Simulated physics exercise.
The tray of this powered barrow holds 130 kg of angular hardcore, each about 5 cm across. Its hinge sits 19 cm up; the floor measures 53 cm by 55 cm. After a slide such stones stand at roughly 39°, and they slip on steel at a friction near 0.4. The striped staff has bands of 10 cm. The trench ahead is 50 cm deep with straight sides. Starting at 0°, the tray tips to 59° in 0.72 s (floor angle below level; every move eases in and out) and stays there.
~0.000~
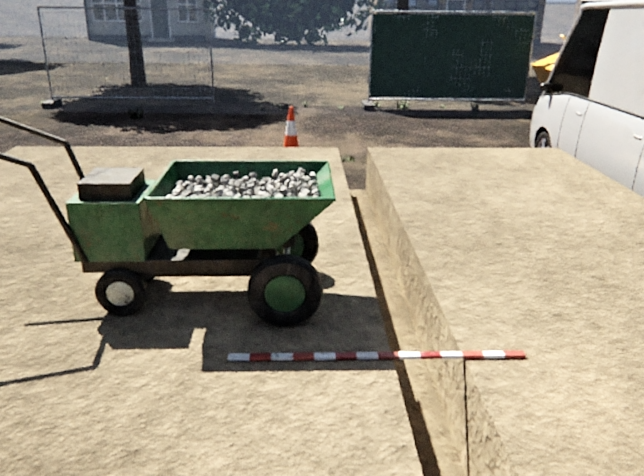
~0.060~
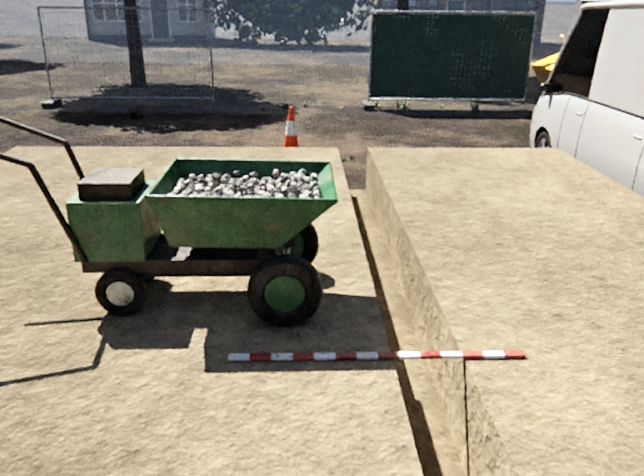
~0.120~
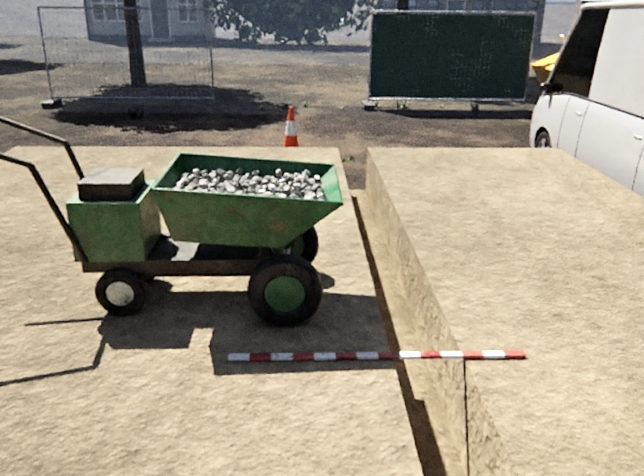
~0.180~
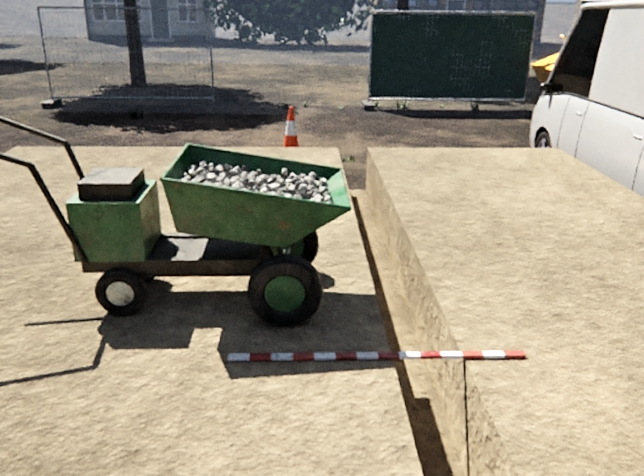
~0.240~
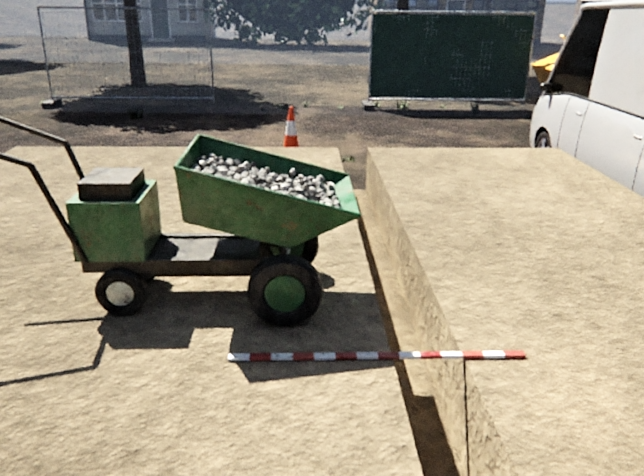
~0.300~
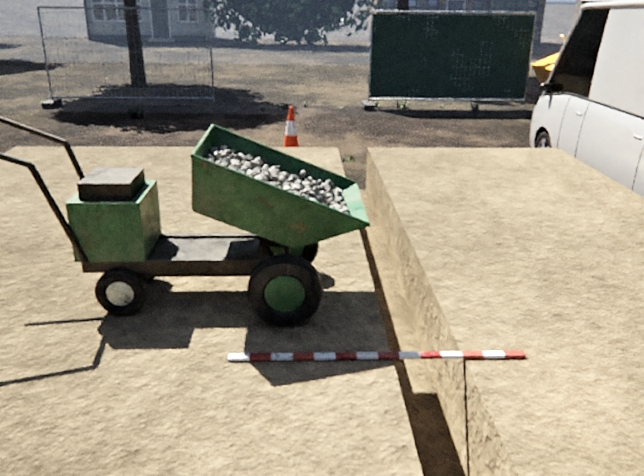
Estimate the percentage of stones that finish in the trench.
Close to 63 in a hundred.
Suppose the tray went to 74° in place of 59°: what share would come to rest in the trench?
It would be near 90 per cent.
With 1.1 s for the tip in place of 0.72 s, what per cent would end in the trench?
Then about 60 per cent.
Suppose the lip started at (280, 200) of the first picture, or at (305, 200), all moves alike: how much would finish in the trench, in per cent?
First some 45, then 60 per cent.
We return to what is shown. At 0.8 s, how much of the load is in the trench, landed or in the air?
Some 5 per cent.
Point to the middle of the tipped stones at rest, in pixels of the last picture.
Near (407, 357).
After 0.5 s the floor is at 50°; 100 % in the tray; the foremost stones are at (373, 248).
After 0.8 s the floor is at 59°; 93 % in the tray, 7 % in the trench; the foremost stones are at (420, 279).
After 1.2 s the floor is at 59°; 56 % in the tray, 36 % in the trench, 8 % past the trench; the foremost stones are at (484, 296).
After 3.1 s the floor is at 59°; 29 % in the tray, 63 % in the trench, 8 % past the trench; the foremost stones are at (512, 286).
